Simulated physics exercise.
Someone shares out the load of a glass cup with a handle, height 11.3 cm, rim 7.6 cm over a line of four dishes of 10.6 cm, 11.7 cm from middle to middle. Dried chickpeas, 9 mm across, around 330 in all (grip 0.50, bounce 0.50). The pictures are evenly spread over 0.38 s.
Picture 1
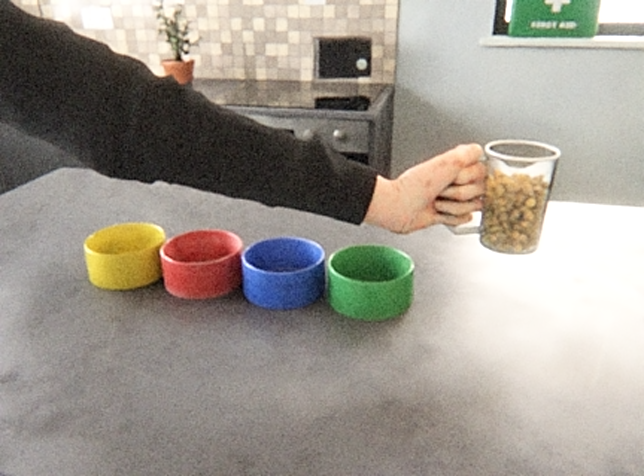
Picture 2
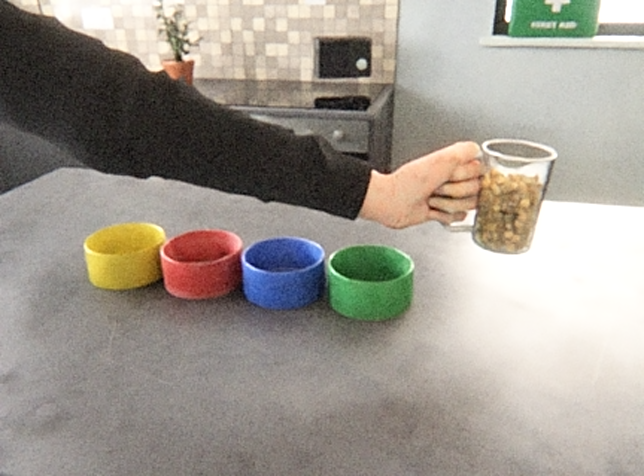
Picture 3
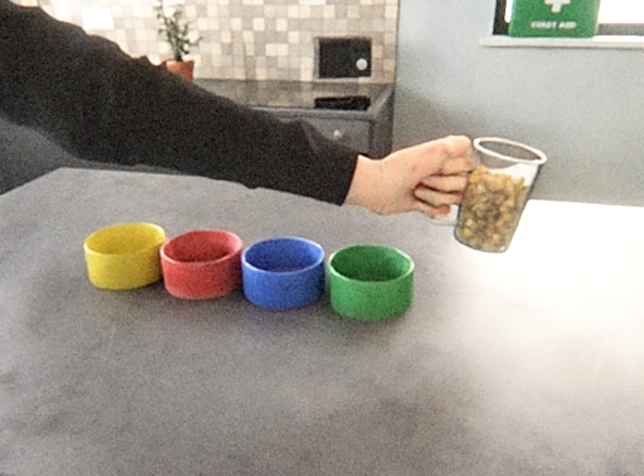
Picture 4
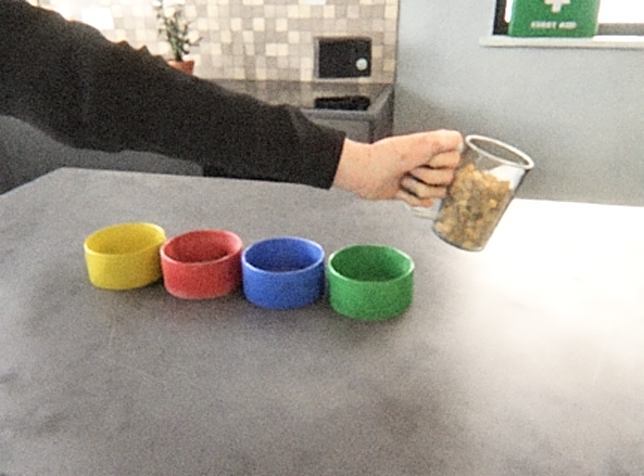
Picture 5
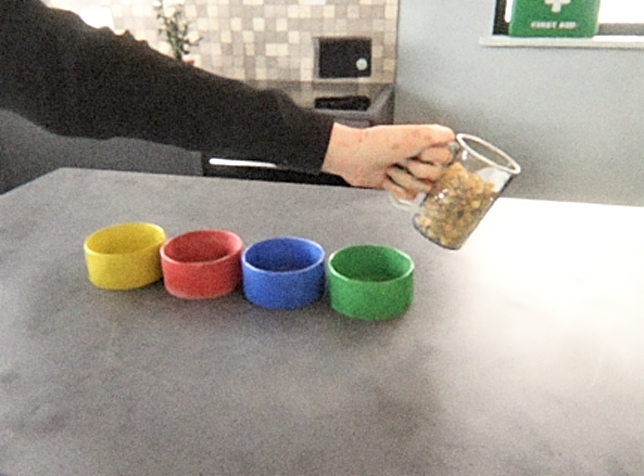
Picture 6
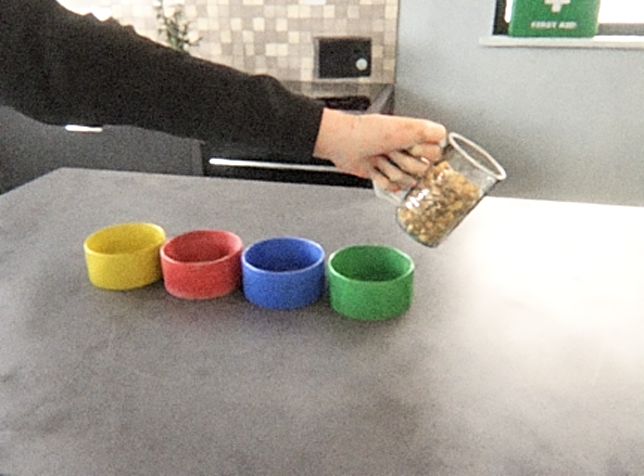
In a kitchen, a fixed camera looks slightly down across a grey countertop towards a tiled wall, a potted plant and a green first aid sign. Yellow, red, blue and green dishes stand in a row from left to right, while a dark-sleeved arm holds a clear handled cup of dried chickpeas. The hand moves the cup steadily left, tilting it rightward, with the chickpeas still inside.
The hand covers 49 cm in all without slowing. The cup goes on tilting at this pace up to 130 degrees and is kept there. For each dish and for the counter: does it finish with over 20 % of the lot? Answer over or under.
Red: Under, blue: Over, green: Under, yellow: Under, counter: Under.
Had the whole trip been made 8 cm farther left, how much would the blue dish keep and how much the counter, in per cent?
In that case blue 30; counter 20.
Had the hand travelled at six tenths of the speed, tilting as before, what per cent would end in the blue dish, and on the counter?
Blue 0; counter 20.
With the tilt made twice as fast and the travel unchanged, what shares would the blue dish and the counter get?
Then: Blue 0, counter 20.
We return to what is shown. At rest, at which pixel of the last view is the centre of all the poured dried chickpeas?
Around (288, 274).
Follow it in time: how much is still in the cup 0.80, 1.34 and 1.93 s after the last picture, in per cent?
About 90, 0, 0.
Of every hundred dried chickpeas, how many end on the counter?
About 5 per cent.
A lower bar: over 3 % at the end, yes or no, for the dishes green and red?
Green yes, red no.
Then, 0.80 s after the last picture, tilt 115 degrees; cup holds 90 %, green 5 %.
Then, 1.34 s after the last picture, tilt 130 degrees; cup holds 0 %, blue 90 %, green 5 %.
Then, 1.93 s after the last picture, tilt 130 degrees; cup holds 0 %, blue 90 %, green 5 %.
In the end, red 0 %, blue 90 %, green 5 %, yellow 0 %, counter 5 %.
